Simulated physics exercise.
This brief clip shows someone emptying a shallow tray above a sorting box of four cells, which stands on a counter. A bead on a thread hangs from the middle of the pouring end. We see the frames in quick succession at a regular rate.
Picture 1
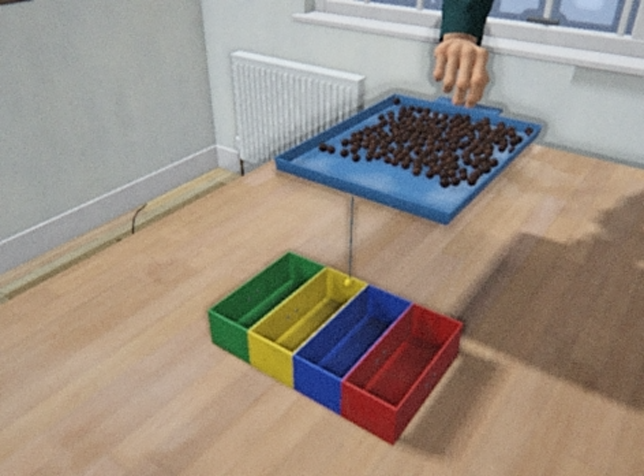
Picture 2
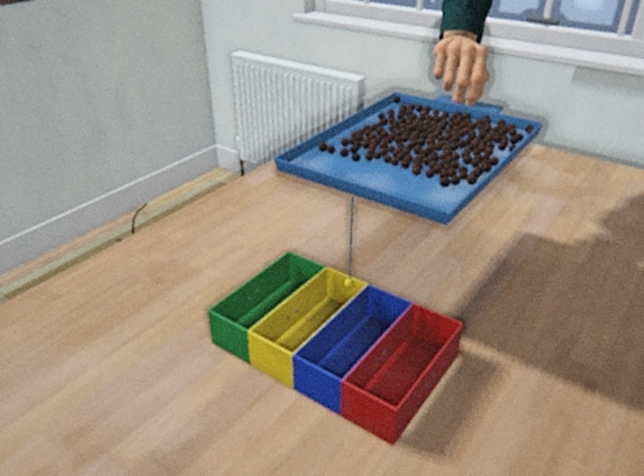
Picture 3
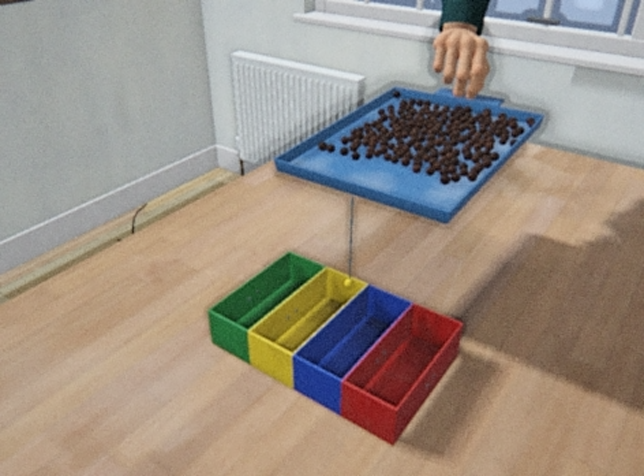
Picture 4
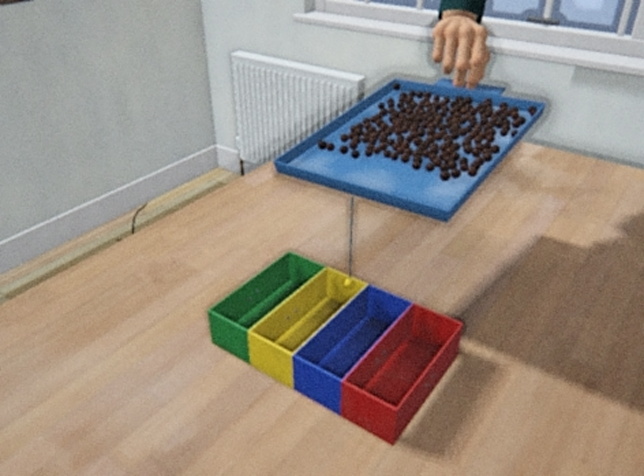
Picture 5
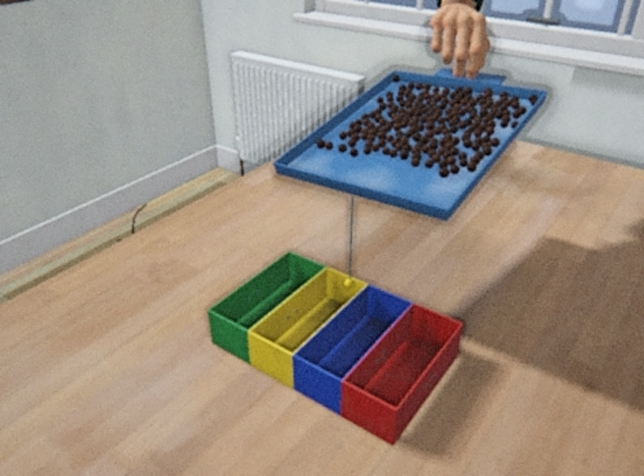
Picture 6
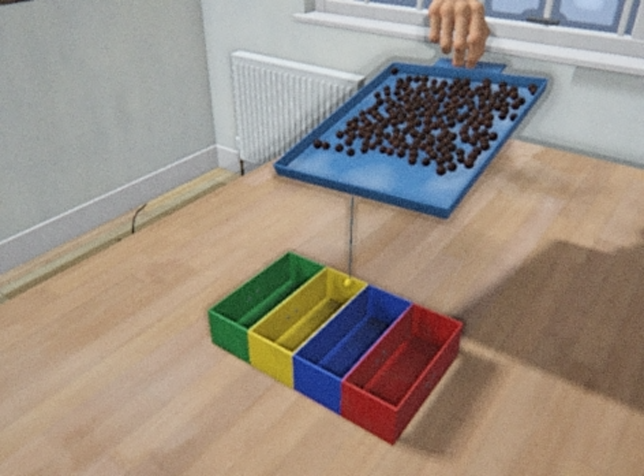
On a wooden surface in a room with a radiator, a hand gradually raised the far end of a blue tray of dark brown balls above four coloured boxes, and the balls stayed on it.
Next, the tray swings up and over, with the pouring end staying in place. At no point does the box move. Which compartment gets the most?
The green compartment.
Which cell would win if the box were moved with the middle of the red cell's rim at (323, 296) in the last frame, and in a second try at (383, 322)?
So the first one goes to that blue cell and the second to the yellow cell.
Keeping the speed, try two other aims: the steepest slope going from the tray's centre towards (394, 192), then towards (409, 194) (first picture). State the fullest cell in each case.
The cell in red first, the cell in red second.
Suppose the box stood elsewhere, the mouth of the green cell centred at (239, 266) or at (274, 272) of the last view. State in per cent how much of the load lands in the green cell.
Near 20 % and 60 %.
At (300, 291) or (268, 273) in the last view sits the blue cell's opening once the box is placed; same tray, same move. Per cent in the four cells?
Some 90 and then some 90 per cent.
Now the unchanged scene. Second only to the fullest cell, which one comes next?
Yellow.
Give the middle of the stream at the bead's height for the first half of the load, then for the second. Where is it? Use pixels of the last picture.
I'd say around (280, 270) at first, then around (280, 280).
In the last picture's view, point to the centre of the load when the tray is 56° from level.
The middle of the pieces sits at roughly (325, 157).
Soon, tray tipped steeply; most on the tray; a small part in the green cell; a stray few in the yellow cell; a small part falling or outside the box.
A while on, tray tipped right over; about a third on the tray; about a quarter in the green cell; a small part in the yellow cell; a stray few in the blue cell; about a third falling or outside the box.
Towards the end, tray tipped past a quarter turn; about half in the green cell; about a quarter in the yellow cell; a small part in the blue cell; about a quarter falling or outside the box.
Finally, tray tipped past a quarter turn; about half in the green cell; about a quarter in the yellow cell; a small part in the blue cell; none in the red cell; about a quarter outside the box.
